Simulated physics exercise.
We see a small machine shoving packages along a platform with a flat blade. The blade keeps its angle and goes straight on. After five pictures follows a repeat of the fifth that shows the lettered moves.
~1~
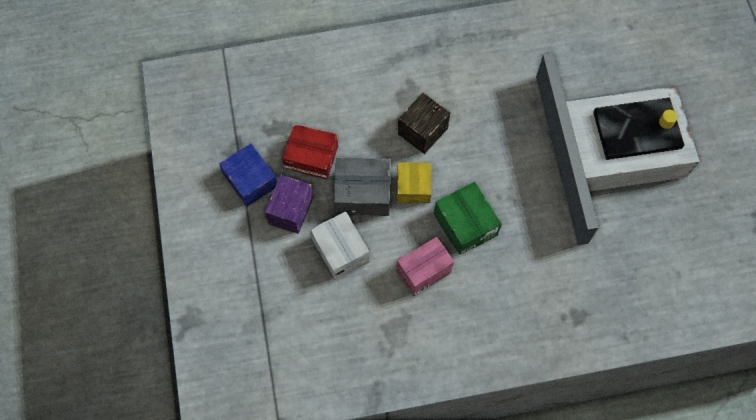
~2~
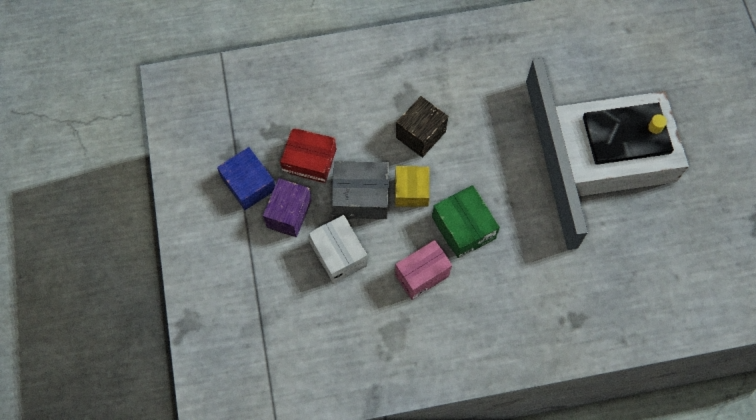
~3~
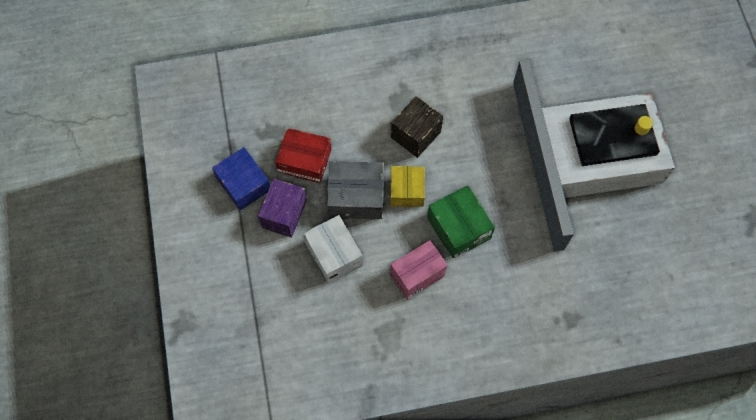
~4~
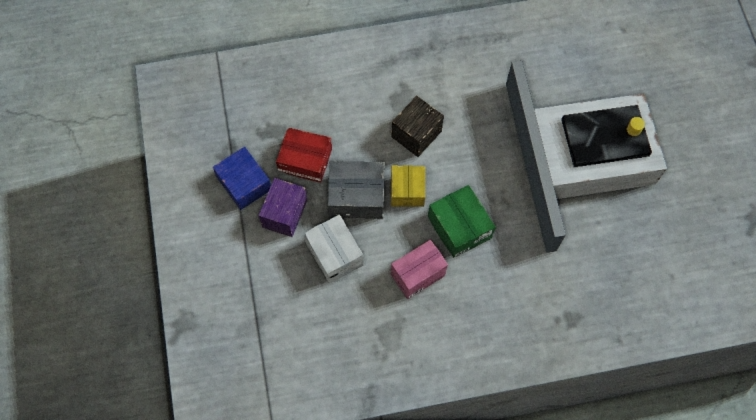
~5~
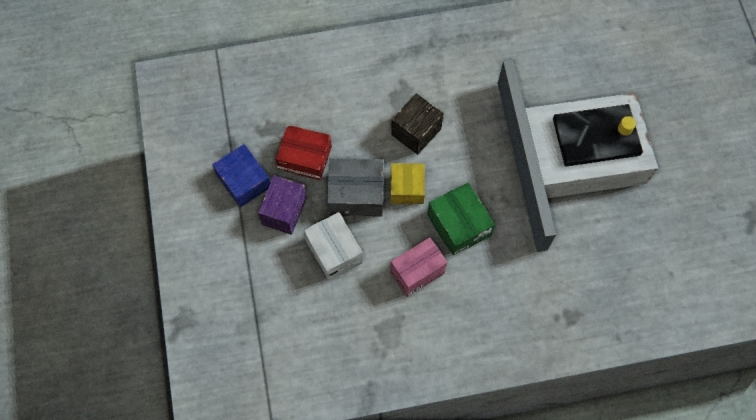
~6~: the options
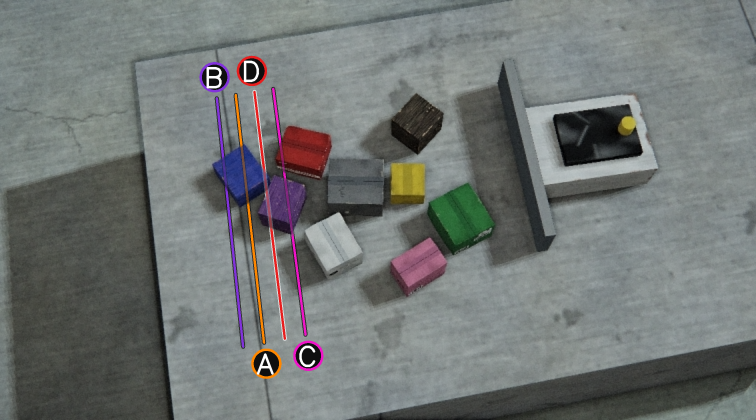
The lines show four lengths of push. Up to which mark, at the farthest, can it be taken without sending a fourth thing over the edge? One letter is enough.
Line B.
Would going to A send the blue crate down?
By then, yes.
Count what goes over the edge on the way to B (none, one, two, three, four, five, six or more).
Two.
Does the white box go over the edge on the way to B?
By then, no.
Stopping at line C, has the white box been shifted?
Yes.
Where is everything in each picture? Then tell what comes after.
In the first frame, green parcel (467, 219); yellow box (414, 184); red box (311, 152).
In the second frame, robot (622, 134); blue crate (247, 179).
In the third frame, robot (608, 135); grey box (356, 191).
In the fourth frame, robot (600, 136); white box (334, 249).
In the fifth frame, robot (592, 135); green parcel (461, 219); yellow box (407, 184); red box (304, 152).
On the marked copy, A at (249, 212); B at (229, 216); C at (289, 205); D at (269, 209).
With B. Early on, robot (486, 154); pink box (405, 279); black crate (380, 128).
Further on, robot (379, 173); purple crate (196, 218); blue crate (203, 169).
At the end, robot (293, 188); purple crate over the edge; blue crate over the edge; two fallen.
As for the rest, A is within the limit but short; C is within the limit but short; D is within the limit but short.
